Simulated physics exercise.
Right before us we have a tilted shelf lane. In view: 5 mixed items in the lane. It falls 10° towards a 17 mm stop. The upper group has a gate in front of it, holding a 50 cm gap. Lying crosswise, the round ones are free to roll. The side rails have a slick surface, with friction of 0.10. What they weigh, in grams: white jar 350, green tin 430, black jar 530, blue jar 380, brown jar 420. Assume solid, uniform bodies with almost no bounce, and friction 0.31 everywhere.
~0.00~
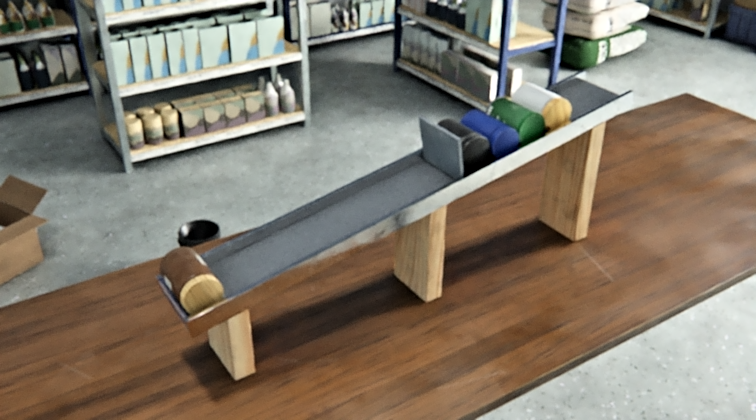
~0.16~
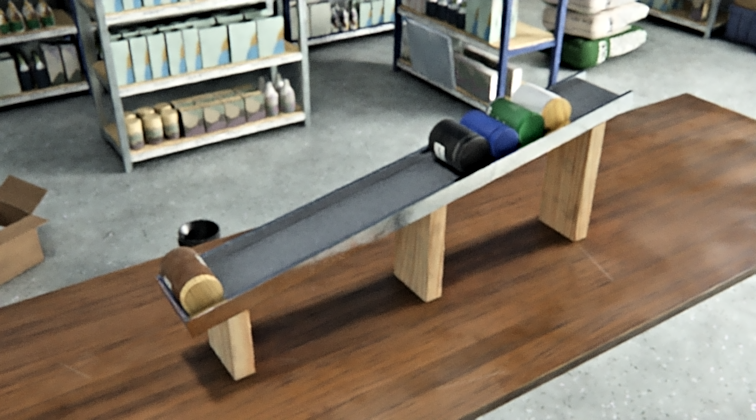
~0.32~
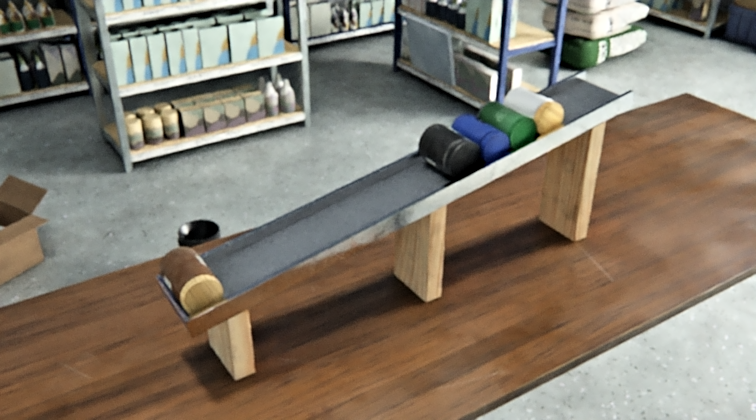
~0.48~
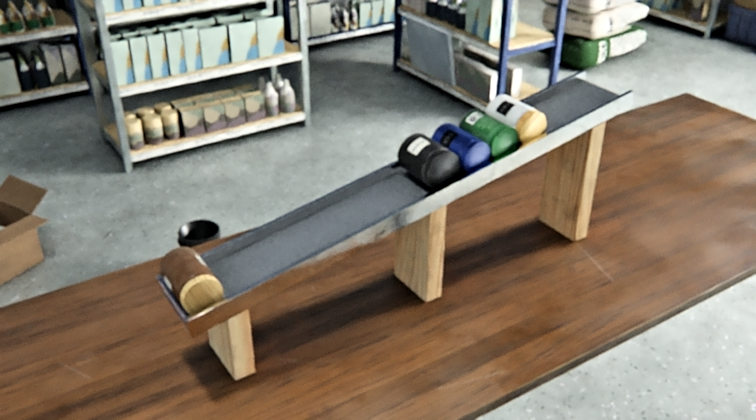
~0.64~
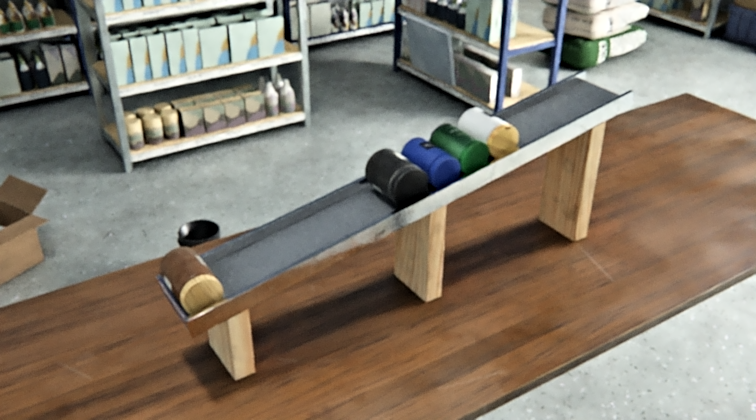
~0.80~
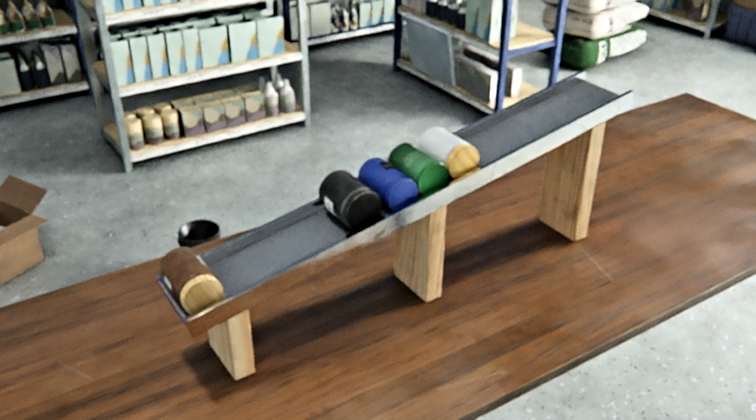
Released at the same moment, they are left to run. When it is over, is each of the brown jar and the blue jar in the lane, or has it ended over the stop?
Brown jar: Over the stop; blue jar: Still in the lane.
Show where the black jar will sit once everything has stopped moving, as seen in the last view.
Look near (185, 277) and you'll find it.
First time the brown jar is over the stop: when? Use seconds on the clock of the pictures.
That comes at close to 1.3 seconds.
Around 1.00 s, leader 15 cm from the stop; blue jar near (312, 222); brown jar near (191, 281).
Around 1.20 s, leader 5 cm from the stop; blue jar near (259, 248); brown jar near (178, 279).
Finally (1.9 s), over the stop, brown jar; the other 4 in the lane. In the last view, blue jar near (226, 264).
